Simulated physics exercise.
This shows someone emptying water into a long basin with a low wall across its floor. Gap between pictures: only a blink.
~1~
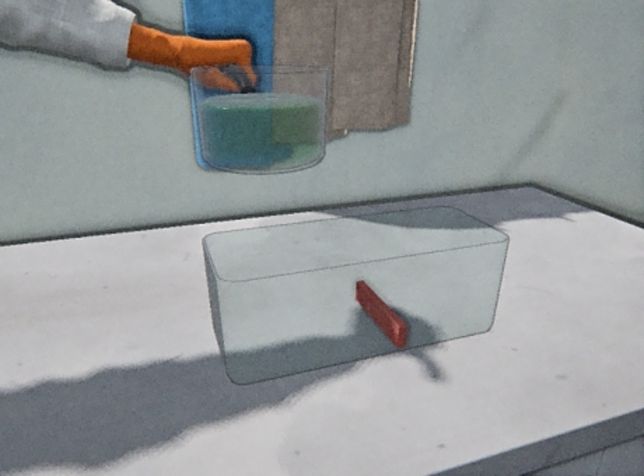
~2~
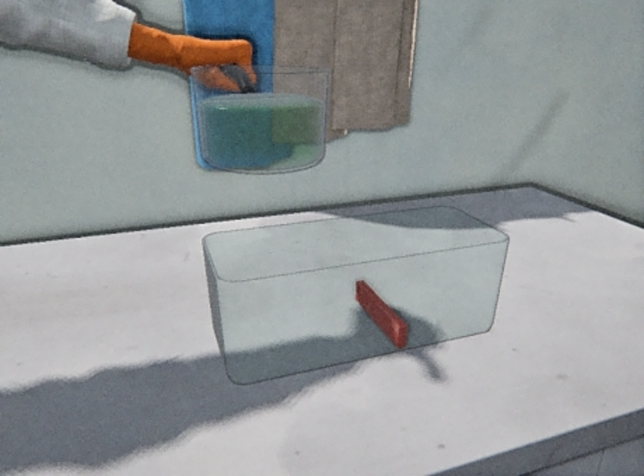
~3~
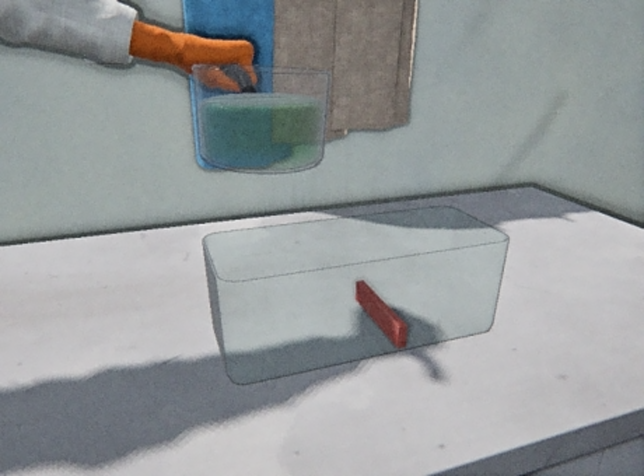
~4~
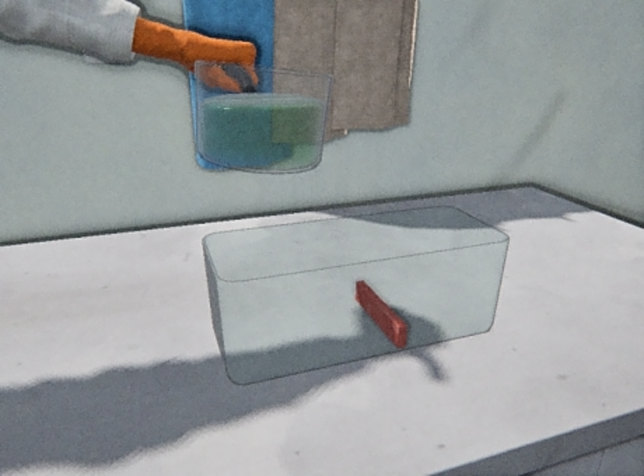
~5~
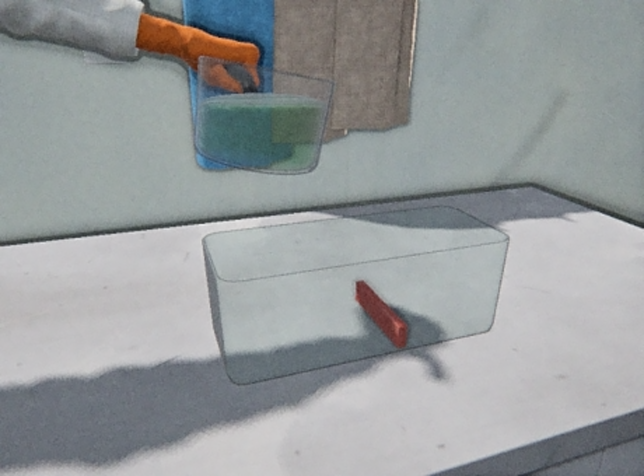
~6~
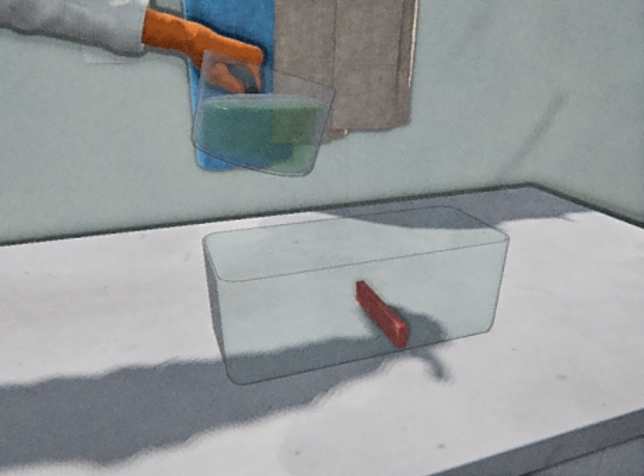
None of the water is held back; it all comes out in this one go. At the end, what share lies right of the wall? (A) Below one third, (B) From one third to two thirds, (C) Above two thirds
From one third to two thirds (B).
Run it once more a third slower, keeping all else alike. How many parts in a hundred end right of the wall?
I'd say close to 50 %.
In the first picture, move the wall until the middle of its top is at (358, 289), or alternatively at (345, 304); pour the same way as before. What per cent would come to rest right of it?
First some 85, then 90 per cent.
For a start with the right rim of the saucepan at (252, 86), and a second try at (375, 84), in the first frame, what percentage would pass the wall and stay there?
About 20 per cent, then about 75 per cent.
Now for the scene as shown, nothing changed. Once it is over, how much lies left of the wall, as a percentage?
It comes to about 55 per cent.
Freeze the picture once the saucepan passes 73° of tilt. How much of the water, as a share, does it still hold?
Around 70 in a hundred has not poured out yet.
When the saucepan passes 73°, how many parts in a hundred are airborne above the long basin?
Some 25 per cent, I'd say.
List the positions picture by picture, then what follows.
In the first picture, it leans 0°; its right rim is at (323, 70); the water meets the walls at (198, 103) and (319, 99); the long basin's rim runs from (209, 259) to (480, 222); the wall's top is at (380, 303).
In the second picture, it leans 1°; its right rim is at (324, 71); the water meets the walls at (197, 104) and (319, 99).
In the third picture, it leans 3°; its right rim is at (325, 73); the water meets the walls at (198, 103) and (320, 99).
In the fourth picture, it leans 6°; its right rim is at (327, 77); the water meets the walls at (199, 102) and (320, 99).
In the fifth picture, it leans 11°; its right rim is at (329, 83); the water meets the walls at (199, 104) and (322, 101).
In the sixth picture, it leans 16°; its right rim is at (332, 90); the water meets the walls at (199, 104) and (323, 102).
A moment on, the saucepan is tipped part way and 72 per cent is still to pour, 2 is left of the wall and 0 right of it.
Next, the saucepan is tipped on its side and 21 per cent is still to pour, 23 is left of the wall and 38 right of it.
Then the saucepan is tipped on its side and 4 per cent is still to pour, 47 is left of the wall and 44 right of it.
Later the saucepan is tipped on its side and 1 per cent is still to pour, 55 is left of the wall and 44 right of it.
At rest 55 per cent lies left of the wall, 44 right of it and 1 outside.
